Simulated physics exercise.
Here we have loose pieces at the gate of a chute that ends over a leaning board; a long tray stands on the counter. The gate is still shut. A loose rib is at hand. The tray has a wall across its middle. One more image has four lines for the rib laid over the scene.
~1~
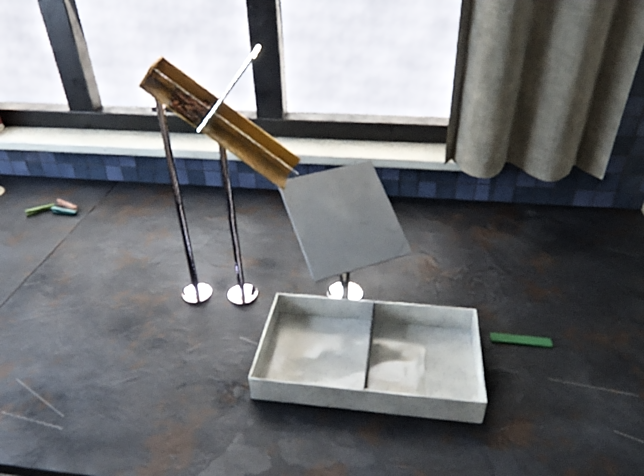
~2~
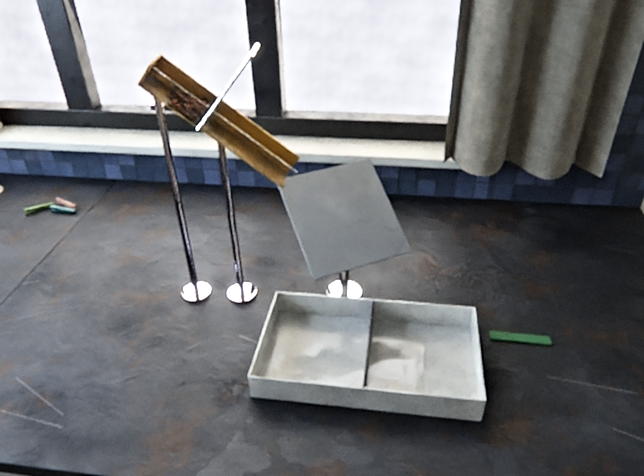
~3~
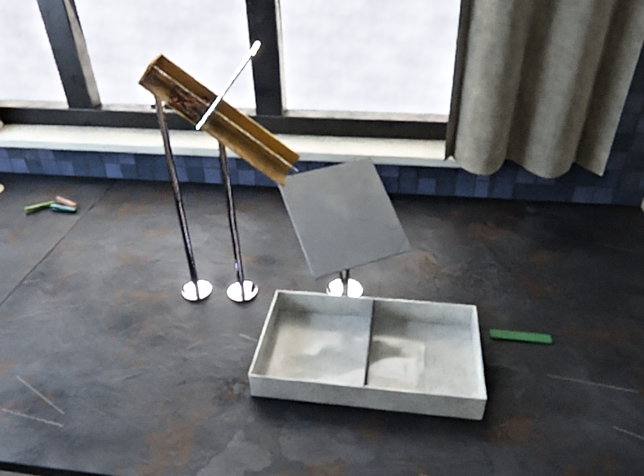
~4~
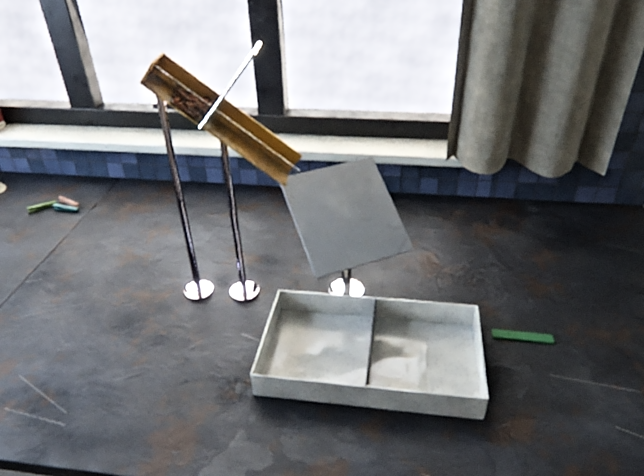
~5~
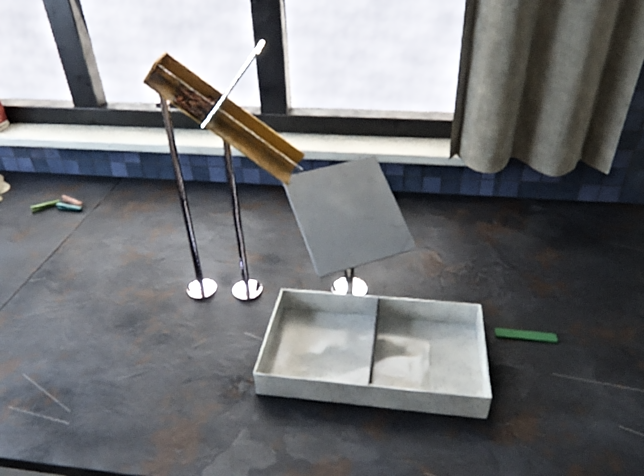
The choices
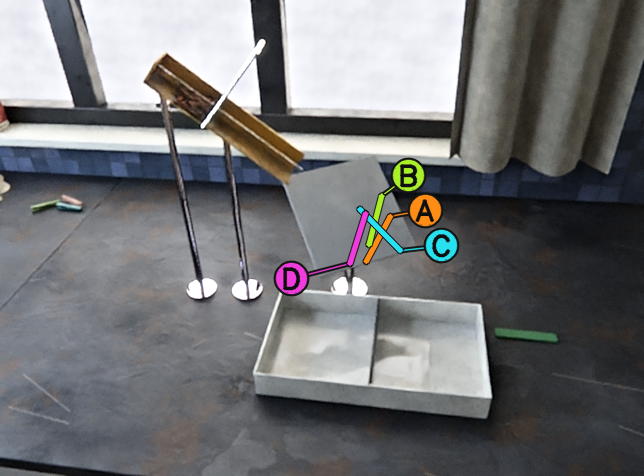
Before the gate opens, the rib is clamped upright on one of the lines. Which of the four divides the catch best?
Use line B.
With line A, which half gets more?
The left half.
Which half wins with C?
The right half.
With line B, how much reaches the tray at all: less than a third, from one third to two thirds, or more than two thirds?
Line B gives more than two thirds.
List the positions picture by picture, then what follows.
In the first picture, load behind the gate (197, 110), cereal balls; lip of the chute (286, 182), sloping fairly steeply.
In the second picture, middle of the board (344, 215), tilted fairly steeply; middle of its low edge (365, 265); of its high edge (325, 169).
In the third picture, front corners of the tray (249, 375) and (486, 399); front end of its middle wall (364, 386).
In the fourth picture, middle of the load (198, 107); lip (287, 179).
In the fifth picture, middle of the load (201, 106); lip (290, 178).
On the marked copy, line A from (390, 216) to (366, 261); line B from (381, 195) to (369, 244); line C from (359, 209) to (400, 250); line D from (365, 213) to (350, 263).
Choosing A, of what is caught, the larger part in the left half, about a tenth in the right.
Choosing B, of what is caught, roughly half in the left half, roughly half in the right.
Choosing C, of what is caught, just a few in the left half, almost all in the right.
Choosing D, of what is caught, the larger part in the left half, about a tenth in the right.
